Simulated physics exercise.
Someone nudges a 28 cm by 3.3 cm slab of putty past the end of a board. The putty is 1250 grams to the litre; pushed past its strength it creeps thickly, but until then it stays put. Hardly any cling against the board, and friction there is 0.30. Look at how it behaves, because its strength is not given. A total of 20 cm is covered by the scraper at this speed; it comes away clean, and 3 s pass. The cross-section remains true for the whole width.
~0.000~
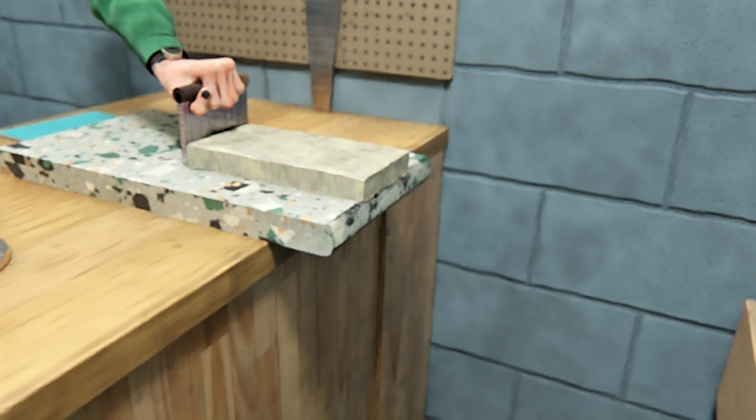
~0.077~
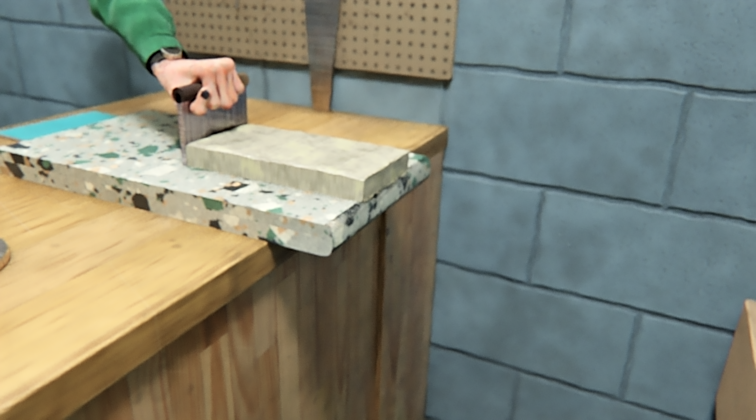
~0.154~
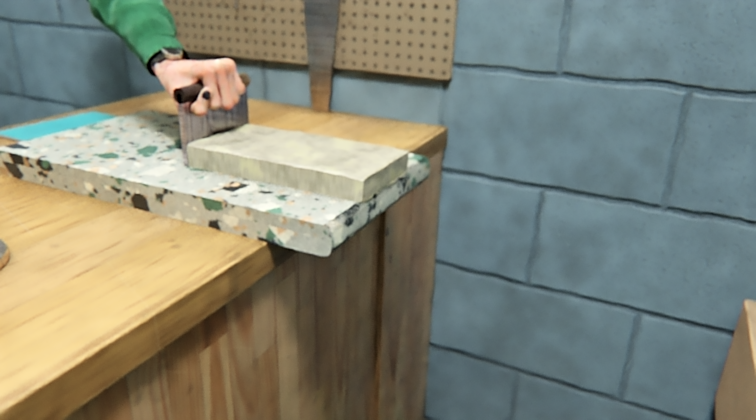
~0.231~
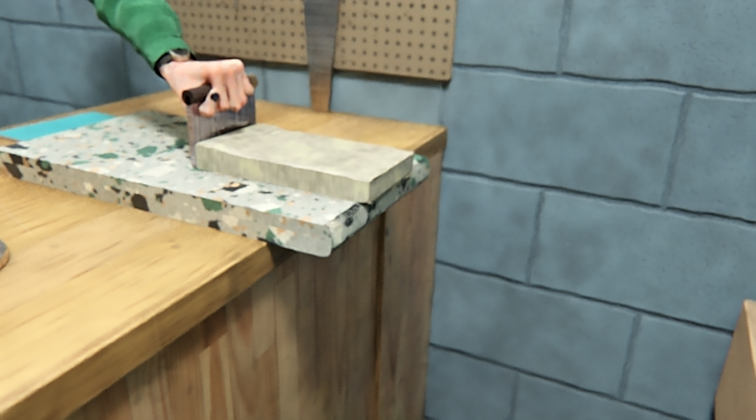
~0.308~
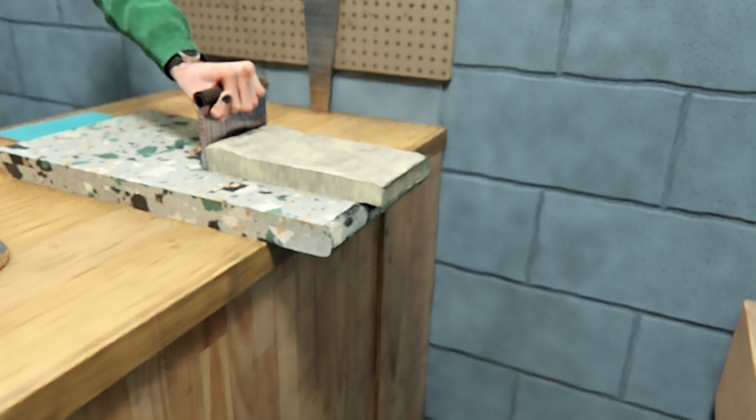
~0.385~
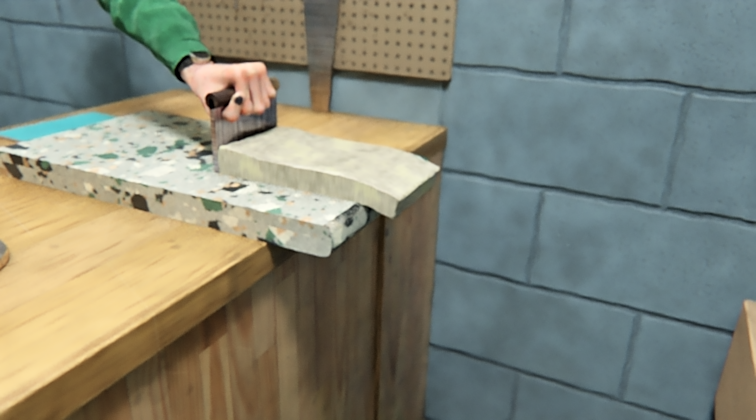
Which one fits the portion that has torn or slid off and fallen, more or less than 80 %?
The one that fits is less.
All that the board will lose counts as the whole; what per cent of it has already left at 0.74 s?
The figure is about 70 %.
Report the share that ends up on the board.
On the board, about 30 percent.
After 0.74 s, 50 % lies on the board and 19 % has fallen.
After 1.15 s, 30 % lies on the board and 63 % has fallen.
After 1.57 s, 30 % lies on the board and 63 % has fallen.
After 1.99 s, 30 % lies on the board and 63 % has fallen.
After 3.99 s, 30 % lies on the board and 63 % has fallen.
